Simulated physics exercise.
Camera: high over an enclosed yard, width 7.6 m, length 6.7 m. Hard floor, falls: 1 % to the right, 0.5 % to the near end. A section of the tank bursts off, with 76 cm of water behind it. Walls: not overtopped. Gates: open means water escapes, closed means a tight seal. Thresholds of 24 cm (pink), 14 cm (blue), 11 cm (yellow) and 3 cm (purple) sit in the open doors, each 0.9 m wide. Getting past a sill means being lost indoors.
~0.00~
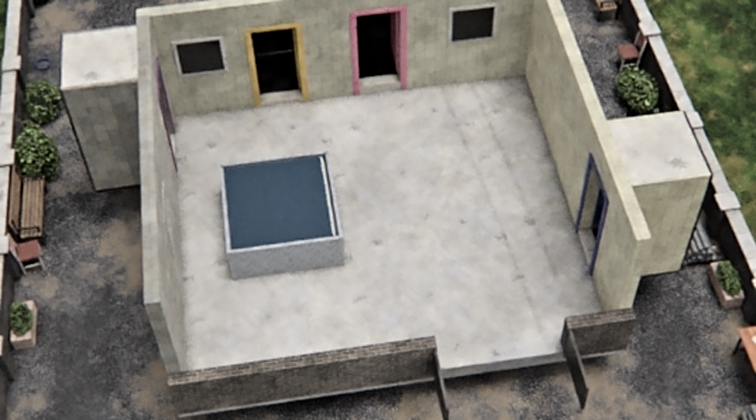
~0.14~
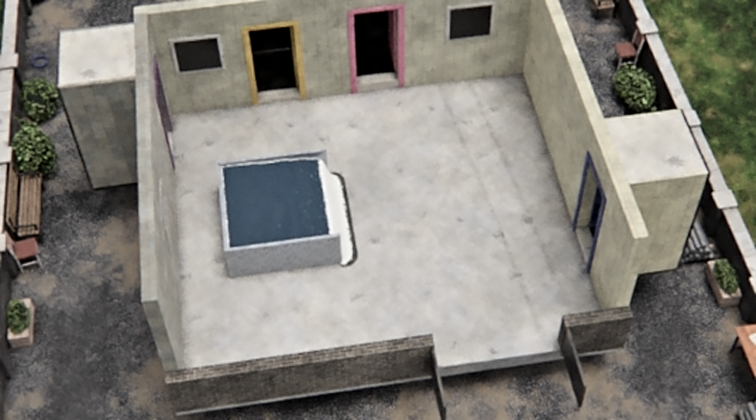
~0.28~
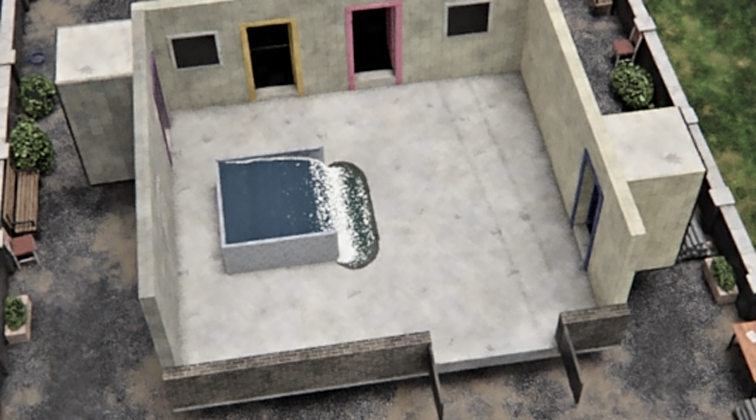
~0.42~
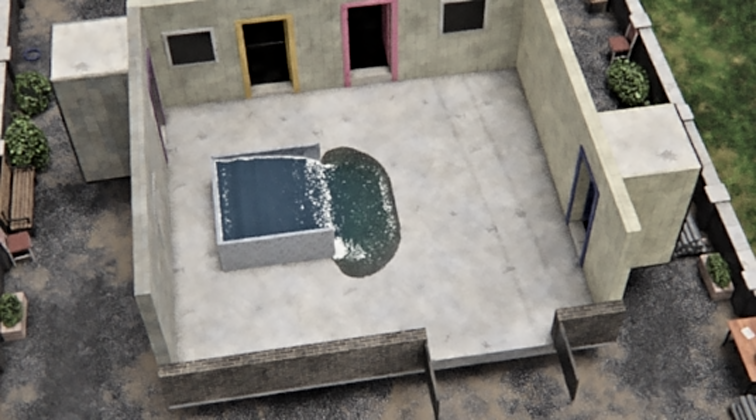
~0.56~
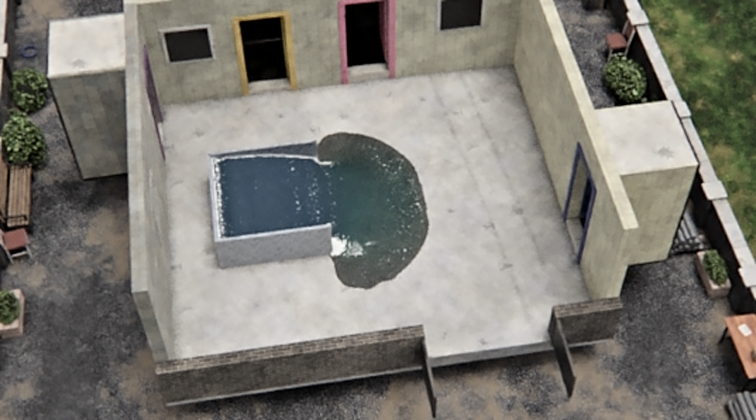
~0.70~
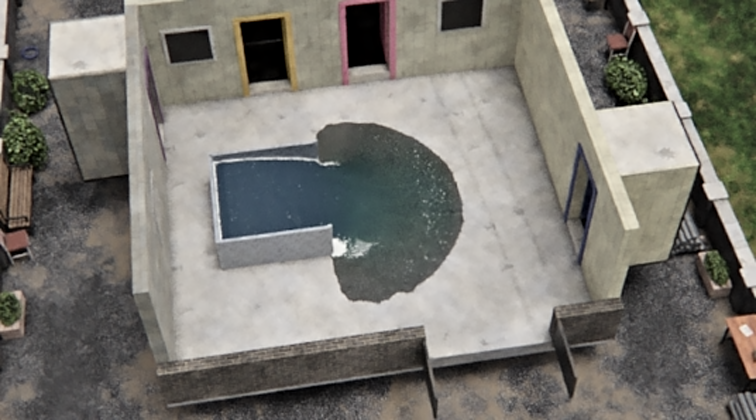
Water pouring from the open right side of a raised tank, spreading in a widening dark pool across a walled yard's pale floor.
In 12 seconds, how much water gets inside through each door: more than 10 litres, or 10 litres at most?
At the end, at the pink door I expect the water to hold within the limit, at the blue door I expect the water to rise above the limit, at the yellow door I expect the water to hold within the limit, at the purple door I expect the water to rise above the limit.
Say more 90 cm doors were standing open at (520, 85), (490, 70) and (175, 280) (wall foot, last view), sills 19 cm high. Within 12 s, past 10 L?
Check each in turn: The first succeeds, the second succeeds, the third fails.
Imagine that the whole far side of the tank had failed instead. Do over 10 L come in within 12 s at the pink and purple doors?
Pink: Within limit; purple: Beyond limit.
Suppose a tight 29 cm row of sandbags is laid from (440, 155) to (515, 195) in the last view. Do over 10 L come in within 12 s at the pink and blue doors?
Pink within the limit, blue exceeded.
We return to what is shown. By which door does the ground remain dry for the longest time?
It would be the purple one.
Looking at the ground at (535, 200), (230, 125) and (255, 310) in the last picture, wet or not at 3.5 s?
Status of the three spots: Inundated, free of it, free of it.
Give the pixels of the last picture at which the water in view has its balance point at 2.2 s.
(410, 201).
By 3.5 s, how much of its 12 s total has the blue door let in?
About 85%.
After 1.4 s water covers 45 % of the floor and is deepest (34 cm) near (553, 185); pink door not reached, blue door 7 cm at the sill, 0 L in, yellow door not reached, purple door not reached.
After 2.2 s water covers 55 % of the floor and is deepest (35 cm) near (546, 193); pink door 5 cm at the sill, 0 L in, blue door 29 cm at the sill, 25 L in, yellow door not reached, purple door not reached.
After 3.5 s water covers 55 % of the floor and is deepest (34 cm) near (598, 323); pink door 2 cm at the sill, 0 L in, blue door 21 cm at the sill, 93 L in, yellow door not reached, purple door not reached.
After 7.0 s water covers 80 % of the floor and is deepest (14 cm) near (585, 282); pink door 5 cm at the sill, 0 L in, blue door 13 cm at the sill, 109 L in, yellow door 4 cm at the sill, 0 L in, purple door not reached.
After 12.0 s water covers 95 % of the floor and is deepest (9 cm) near (589, 324); pink door 3 cm at the sill, 0 L in, blue door 8 cm at the sill, 110 L in, yellow door 4 cm at the sill, 0 L in, purple door 4 cm at the sill, 33 L in.
